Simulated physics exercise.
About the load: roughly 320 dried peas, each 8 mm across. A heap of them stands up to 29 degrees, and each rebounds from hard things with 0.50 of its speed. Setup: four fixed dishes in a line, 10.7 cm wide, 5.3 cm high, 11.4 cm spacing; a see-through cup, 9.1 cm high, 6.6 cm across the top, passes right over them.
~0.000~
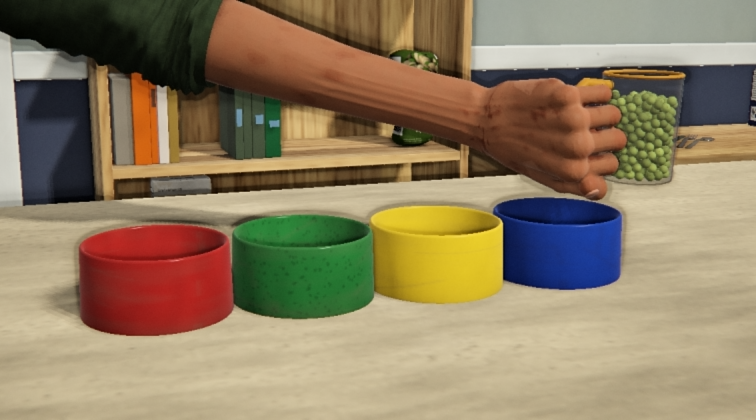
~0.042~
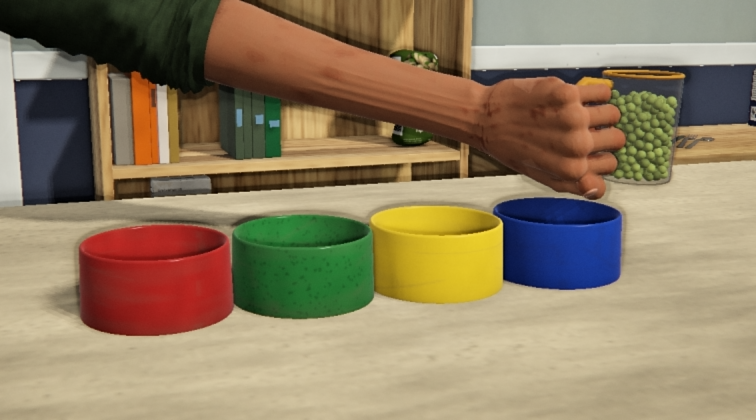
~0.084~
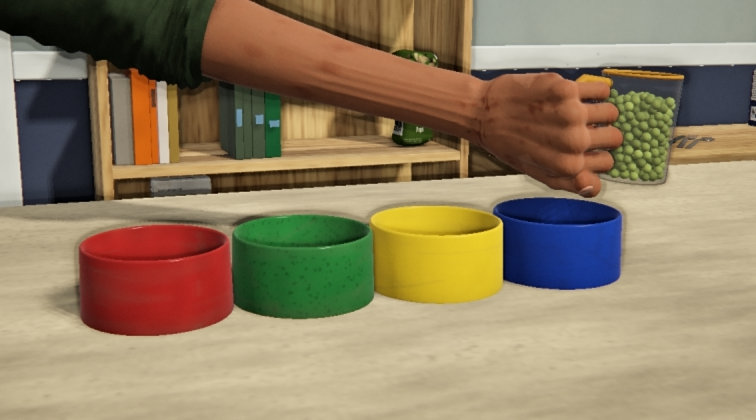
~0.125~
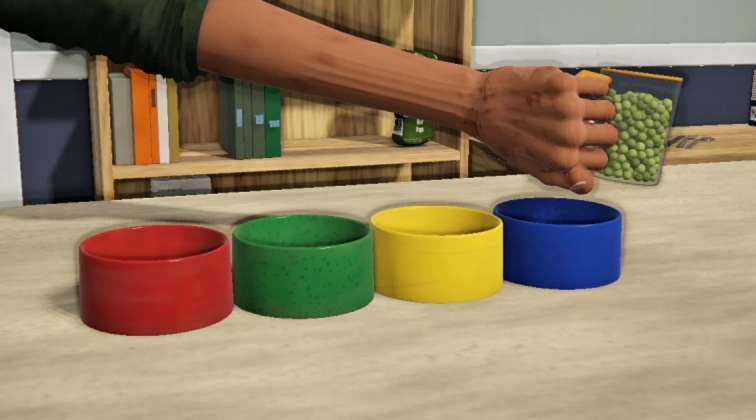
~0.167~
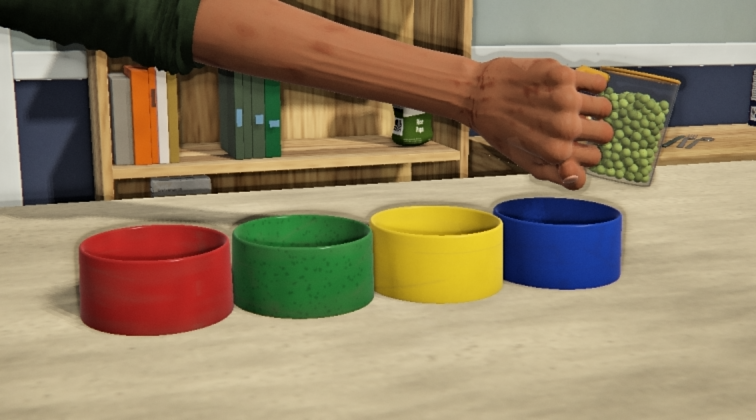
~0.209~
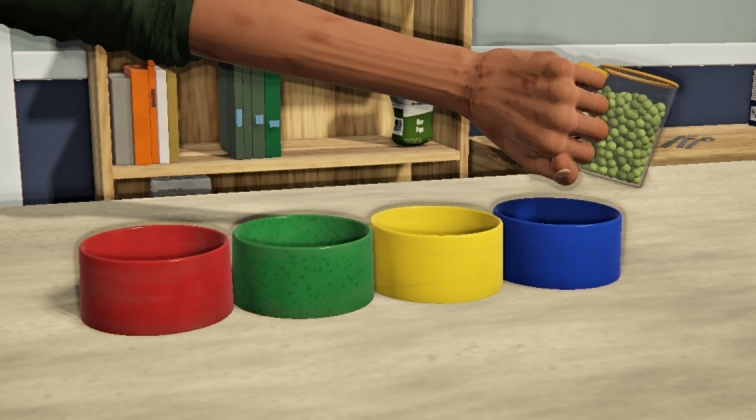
A hand tilting a see-through cup of green peas and shifting it slightly left, behind a row of four coloured dishes.
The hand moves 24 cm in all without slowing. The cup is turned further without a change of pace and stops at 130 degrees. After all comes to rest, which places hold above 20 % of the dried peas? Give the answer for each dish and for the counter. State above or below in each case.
In the end red: I expect its count to stay within a fifth of the total; blue: I expect its count to outstrip a fifth of the total; green: I expect its count to stay within a fifth of the total; yellow: I expect its count to stay within a fifth of the total; counter: I expect its count to stay within a fifth of the total.
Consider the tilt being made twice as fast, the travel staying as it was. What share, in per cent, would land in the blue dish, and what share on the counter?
Then the blue dish would get 70 and the counter 30.
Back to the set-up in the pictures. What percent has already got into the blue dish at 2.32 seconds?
I'd say around 100 per cent.
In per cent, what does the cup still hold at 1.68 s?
About 0 per cent.
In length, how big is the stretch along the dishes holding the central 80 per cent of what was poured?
The stretch is around 6 cm long.
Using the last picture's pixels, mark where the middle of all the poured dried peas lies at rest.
Roughly pixel (551, 251).
After 1.09 s, tilt 110 degrees; cup holds 80 %, blue 20 %.
After 1.68 s, tilt 130 degrees; cup holds 0 %, blue 100 %.
After 2.32 s, tilt 130 degrees; cup holds 0 %, blue 100 %.
At rest (2.6 s), red 0 %, blue 100 %, green 0 %, yellow 0 %, counter 0 %.
